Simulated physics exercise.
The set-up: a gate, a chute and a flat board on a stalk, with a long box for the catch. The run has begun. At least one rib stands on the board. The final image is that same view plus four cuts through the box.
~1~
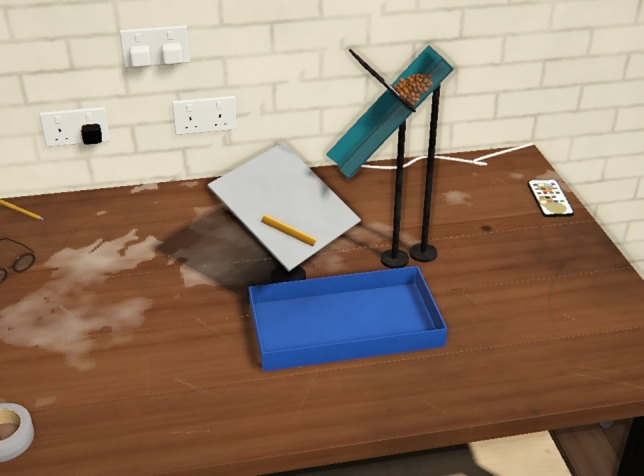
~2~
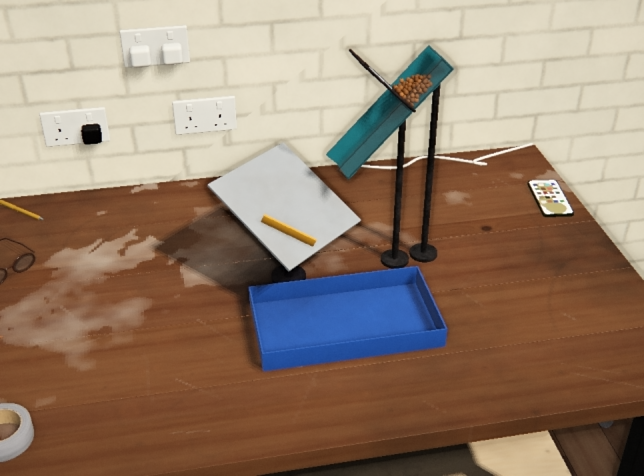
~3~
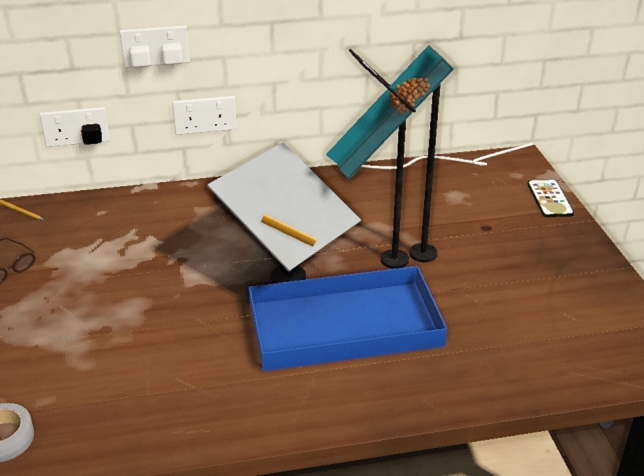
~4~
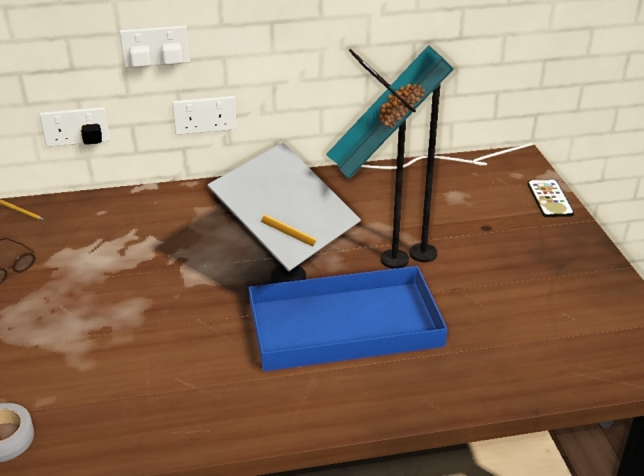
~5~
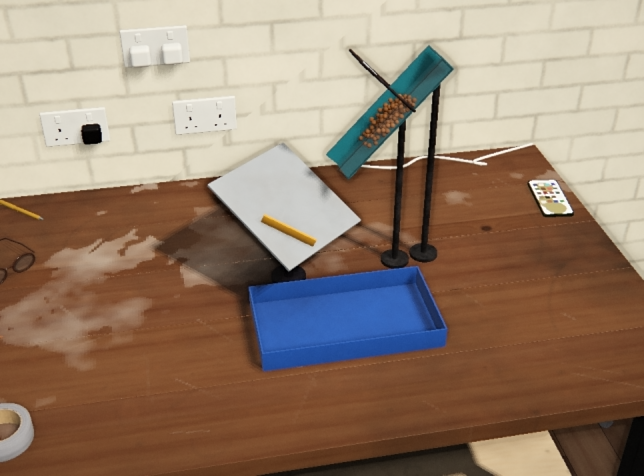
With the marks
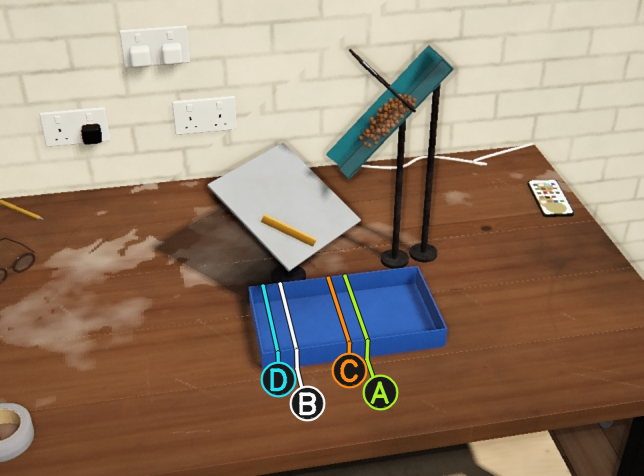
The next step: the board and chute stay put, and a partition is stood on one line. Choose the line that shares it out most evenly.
I would pick line A.
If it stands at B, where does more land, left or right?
More lands on the right.
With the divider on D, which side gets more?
The right side.
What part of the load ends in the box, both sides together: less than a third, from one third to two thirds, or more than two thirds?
It is more than two thirds.
On the marked copy, line A crosses the front rim at (367, 339); line B crosses the front rim at (296, 349); line C crosses the front rim at (349, 342); line D crosses the front rim at (277, 351).
If A is chosen, of what is caught, roughly half on the left of the divider, roughly half on the right.
If B is chosen, of what is caught, not one piece on the left of the divider, every piece on the right.
If C is chosen, of what is caught, just a few on the left of the divider, almost all on the right.
If D is chosen, of what is caught, not one piece on the left of the divider, every piece on the right.
